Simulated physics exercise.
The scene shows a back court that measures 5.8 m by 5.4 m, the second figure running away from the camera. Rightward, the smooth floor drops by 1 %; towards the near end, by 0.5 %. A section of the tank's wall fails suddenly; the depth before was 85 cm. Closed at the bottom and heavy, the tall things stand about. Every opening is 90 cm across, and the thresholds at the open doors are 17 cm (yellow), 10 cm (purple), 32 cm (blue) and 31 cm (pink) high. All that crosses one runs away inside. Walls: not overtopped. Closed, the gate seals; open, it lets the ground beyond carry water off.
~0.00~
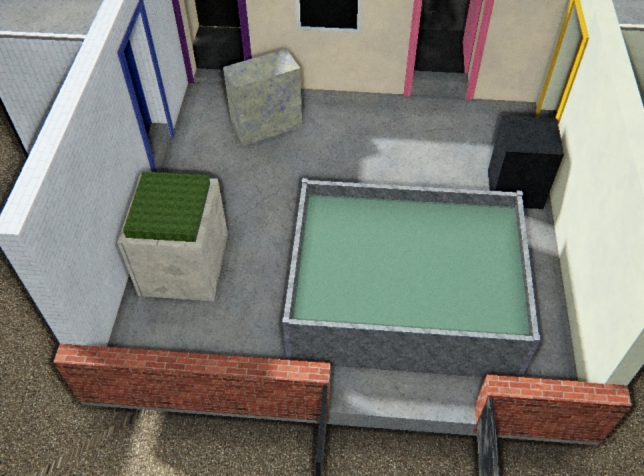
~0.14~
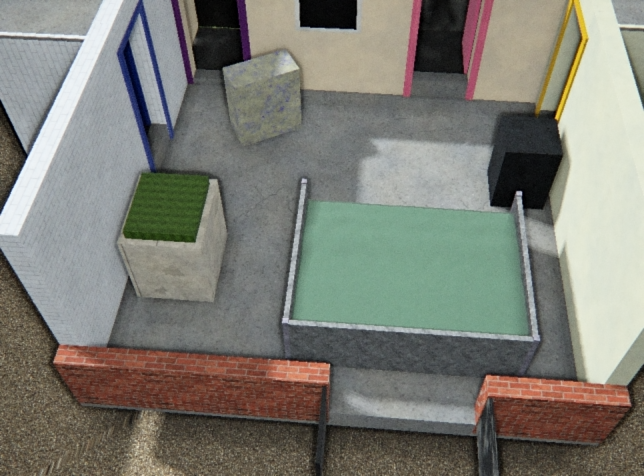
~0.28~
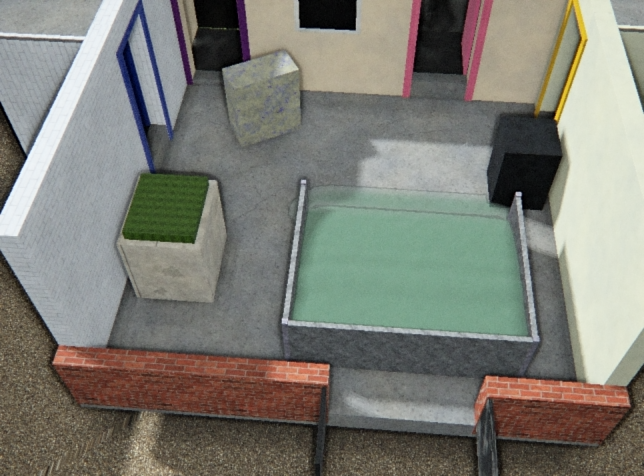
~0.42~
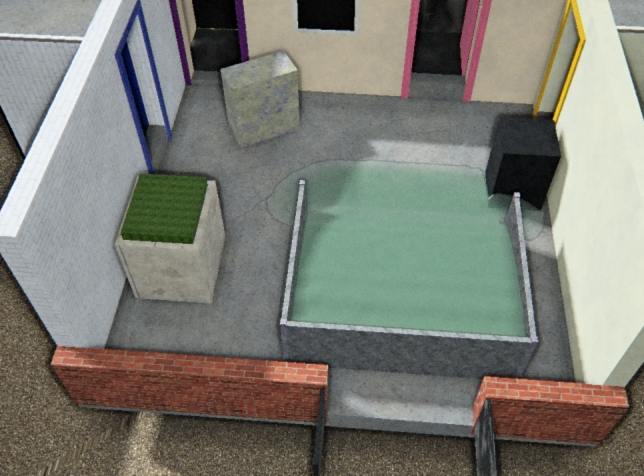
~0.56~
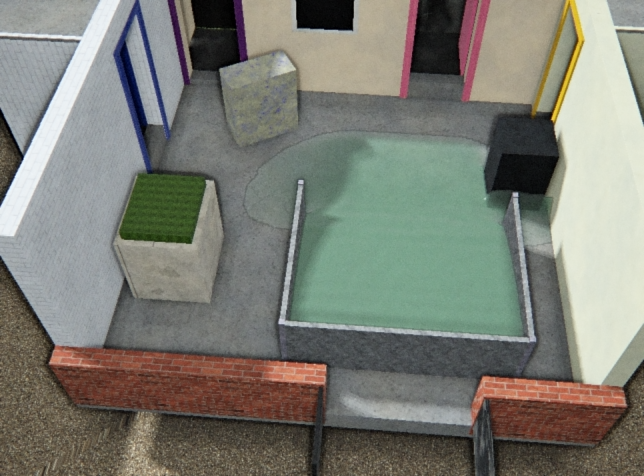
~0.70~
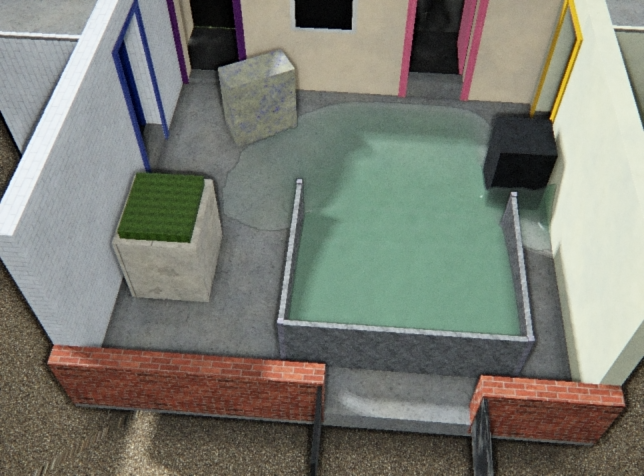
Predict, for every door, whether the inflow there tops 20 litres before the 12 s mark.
Prediction: At the yellow door it tops 20 litres; at the purple door it tops 20 litres; at the blue door it falls short of 20 litres; at the pink door it tops 20 litres.
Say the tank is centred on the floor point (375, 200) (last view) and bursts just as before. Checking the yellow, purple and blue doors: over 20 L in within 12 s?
For the yellow door, the amount is too high; for the purple door, the amount is too high; for the blue door, the amount is acceptable.
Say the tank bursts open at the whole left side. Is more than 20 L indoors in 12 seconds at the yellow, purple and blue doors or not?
So yellow tops it, purple tops it, blue stays lower.
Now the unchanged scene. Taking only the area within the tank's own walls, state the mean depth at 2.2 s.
About 24 centimetres on average.
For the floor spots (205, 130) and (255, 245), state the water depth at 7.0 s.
It's near 15 cm at the first point and near 12 cm at the second.
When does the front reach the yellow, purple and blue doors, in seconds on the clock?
The yellow door is reached at 1.1 s, purple at 1.5 s, blue at 1.8 s.
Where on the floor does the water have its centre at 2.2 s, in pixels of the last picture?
Roughly (390, 189).
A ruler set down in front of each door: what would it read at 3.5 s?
Depths: Yellow door 35 cm, purple door 15 cm, blue door 15 cm, pink door 32 cm.
After 1.4 s water covers 55 % of the floor and is deepest (57 cm) near (422, 103); yellow door 5 cm at the sill, 0 L in, purple door not reached, blue door not reached, pink door 56 cm at the sill, 64 L in.
After 2.2 s water covers 65 % of the floor and is deepest (57 cm) near (522, 110); yellow door 34 cm at the sill, 12 L in, purple door 10 cm at the sill, 0 L in, blue door 13 cm at the sill, 0 L in, pink door 49 cm at the sill, 177 L in.
After 3.5 s water covers 80 % of the floor and is deepest (40 cm) near (529, 166); yellow door 35 cm at the sill, 129 L in, purple door 15 cm at the sill, 25 L in, blue door 15 cm at the sill, 0 L in, pink door 32 cm at the sill, 232 L in.
After 7.0 s water covers 95 % of the floor and is deepest (23 cm) near (94, 375); yellow door 14 cm at the sill, 235 L in, purple door 19 cm at the sill, 104 L in, blue door 15 cm at the sill, 0 L in, pink door 9 cm at the sill, 236 L in.
After 12.0 s water covers 95 % of the floor and is deepest (19 cm) near (506, 164); yellow door 19 cm at the sill, 240 L in, purple door 7 cm at the sill, 138 L in, blue door 8 cm at the sill, 0 L in, pink door 15 cm at the sill, 236 L in.
